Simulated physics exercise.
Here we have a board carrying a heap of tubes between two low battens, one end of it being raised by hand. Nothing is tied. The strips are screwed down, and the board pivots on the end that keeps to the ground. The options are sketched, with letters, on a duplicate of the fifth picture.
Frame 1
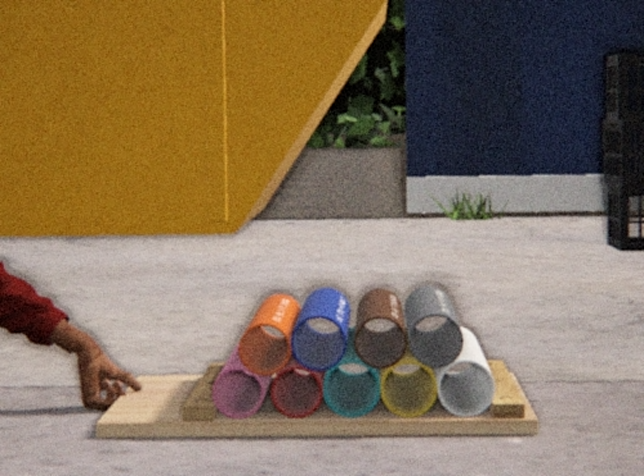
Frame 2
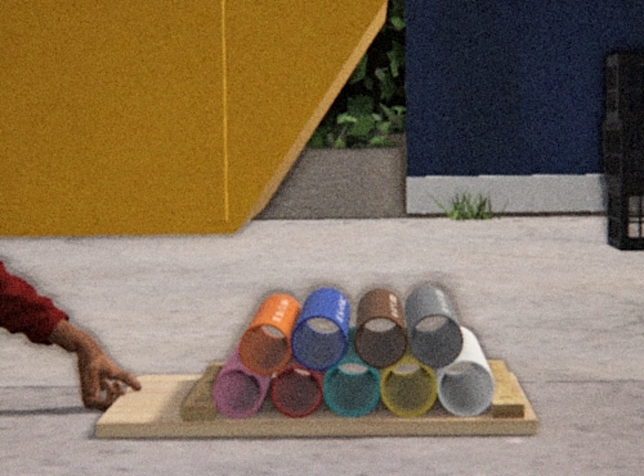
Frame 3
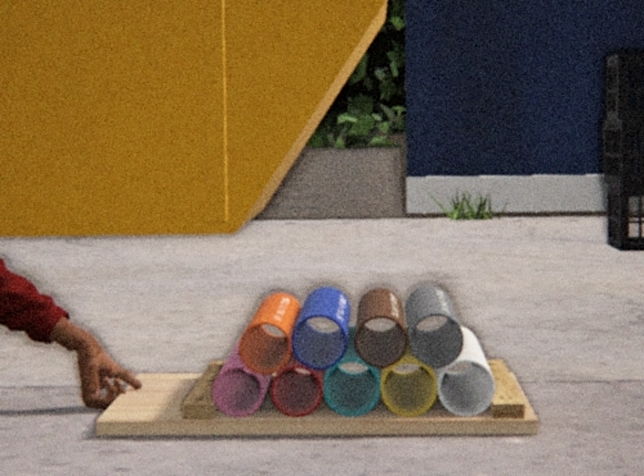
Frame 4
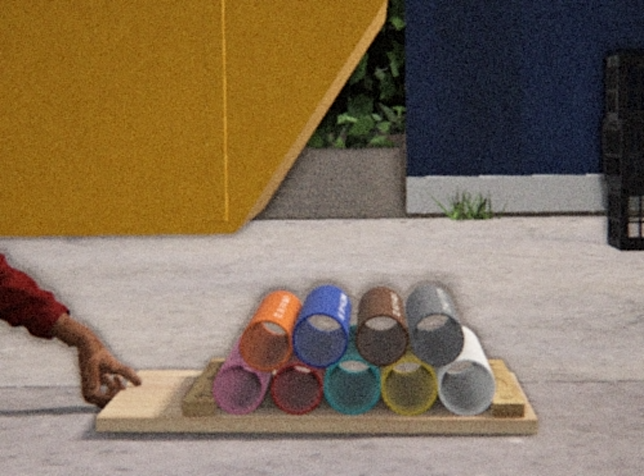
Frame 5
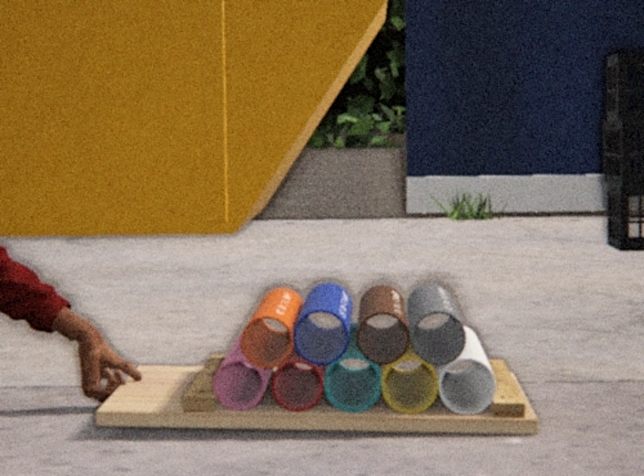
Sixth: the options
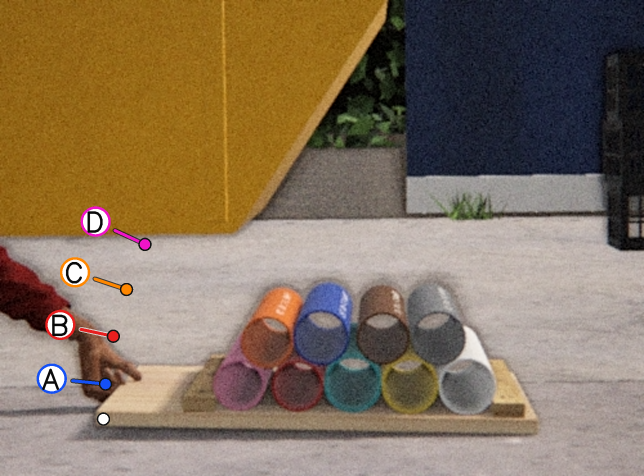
On pale paving in front of a yellow panel and a dark blue wall, a hand in a red sleeve grips the left end of a wooden board carrying nine coloured tubes stacked in two rows between low strips. The hand raises that end very slightly, and the tubes keep their places in the stack.
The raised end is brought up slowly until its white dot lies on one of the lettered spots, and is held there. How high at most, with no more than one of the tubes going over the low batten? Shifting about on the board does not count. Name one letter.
No higher than D.
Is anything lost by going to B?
At B: No.
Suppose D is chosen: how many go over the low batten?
With D, none.
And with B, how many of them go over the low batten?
At B the number is none.
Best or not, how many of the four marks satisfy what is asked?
Four of the four.
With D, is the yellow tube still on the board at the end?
The yellow tube: Yes.
On the copy, A at (106, 384); B at (114, 337); C at (127, 289); D at (145, 244); the white dot at (103, 419).
On D. First, board at 16°.
Then, board at 26°.
Finally, board at 26°, none over the low batten.
By contrast, A none over the low batten; B none over the low batten; C none over the low batten.
